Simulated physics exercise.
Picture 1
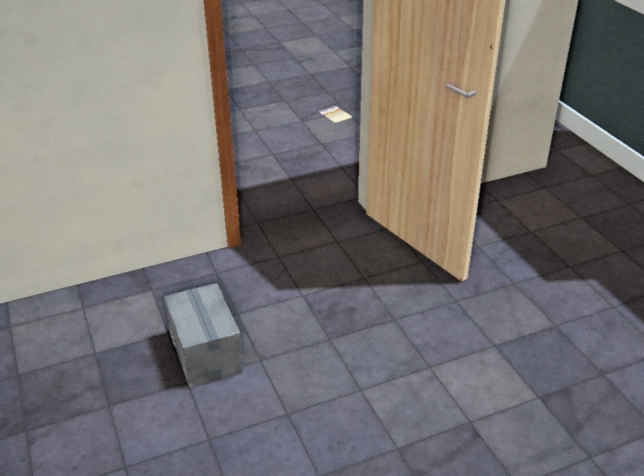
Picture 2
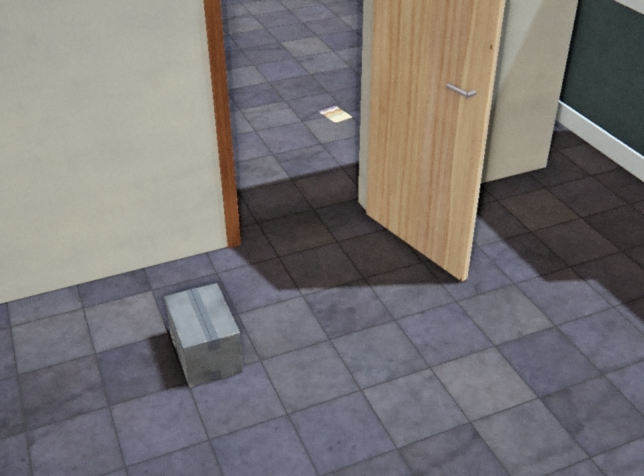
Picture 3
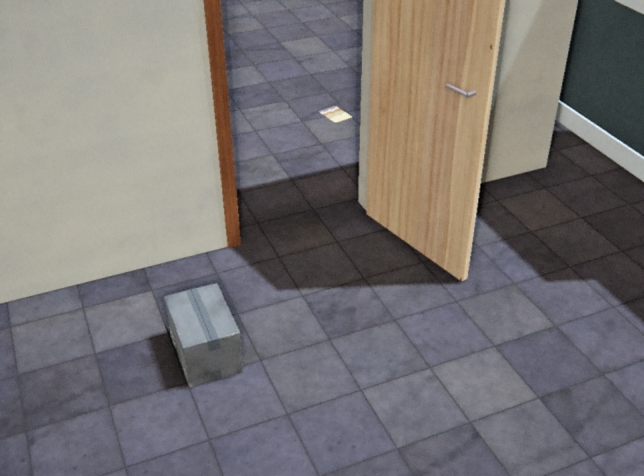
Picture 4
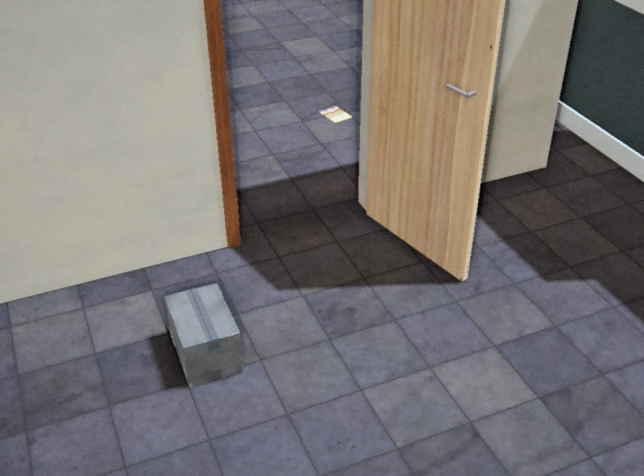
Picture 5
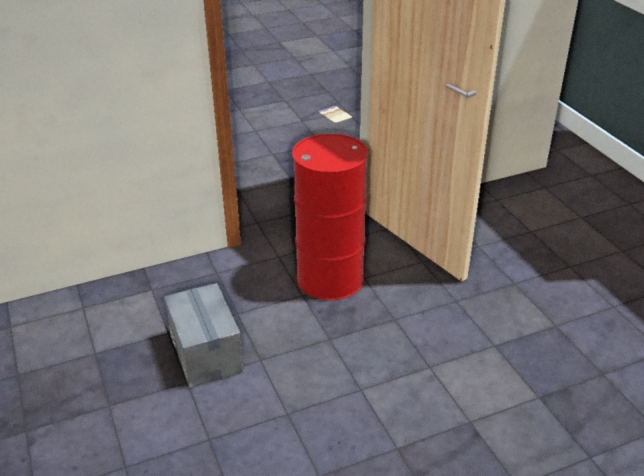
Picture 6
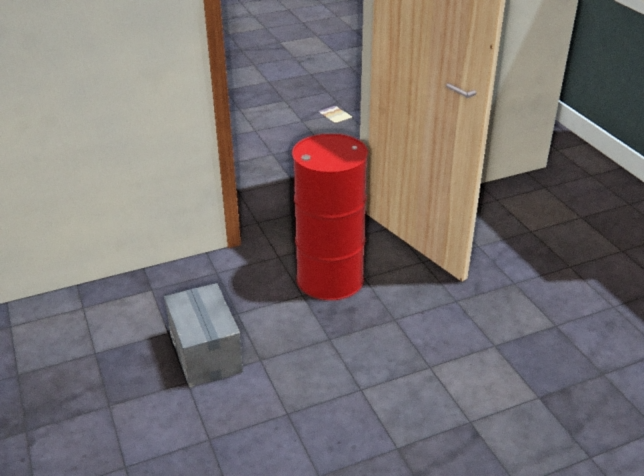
A red drum appears in the open doorway while the door and grey parcel stay still.
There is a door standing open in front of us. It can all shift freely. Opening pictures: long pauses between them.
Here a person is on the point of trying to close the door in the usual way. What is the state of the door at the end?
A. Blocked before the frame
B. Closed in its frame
A.
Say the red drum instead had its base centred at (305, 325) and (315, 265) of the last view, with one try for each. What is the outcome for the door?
Swings all the way, then held up.
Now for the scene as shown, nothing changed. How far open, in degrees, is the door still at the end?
Open angle: About 65°.
Then, 0.40 s on from there, door at 96°.
Then, 0.70 s on from there, door at 82°.
Then, 0.90 s on from there, door at 72°.
Then, 1.10 s on from there, door at 63°.
In the end, door at 63°; both unmoved. At the end, from the last picture's camera, red drum near (328, 219).
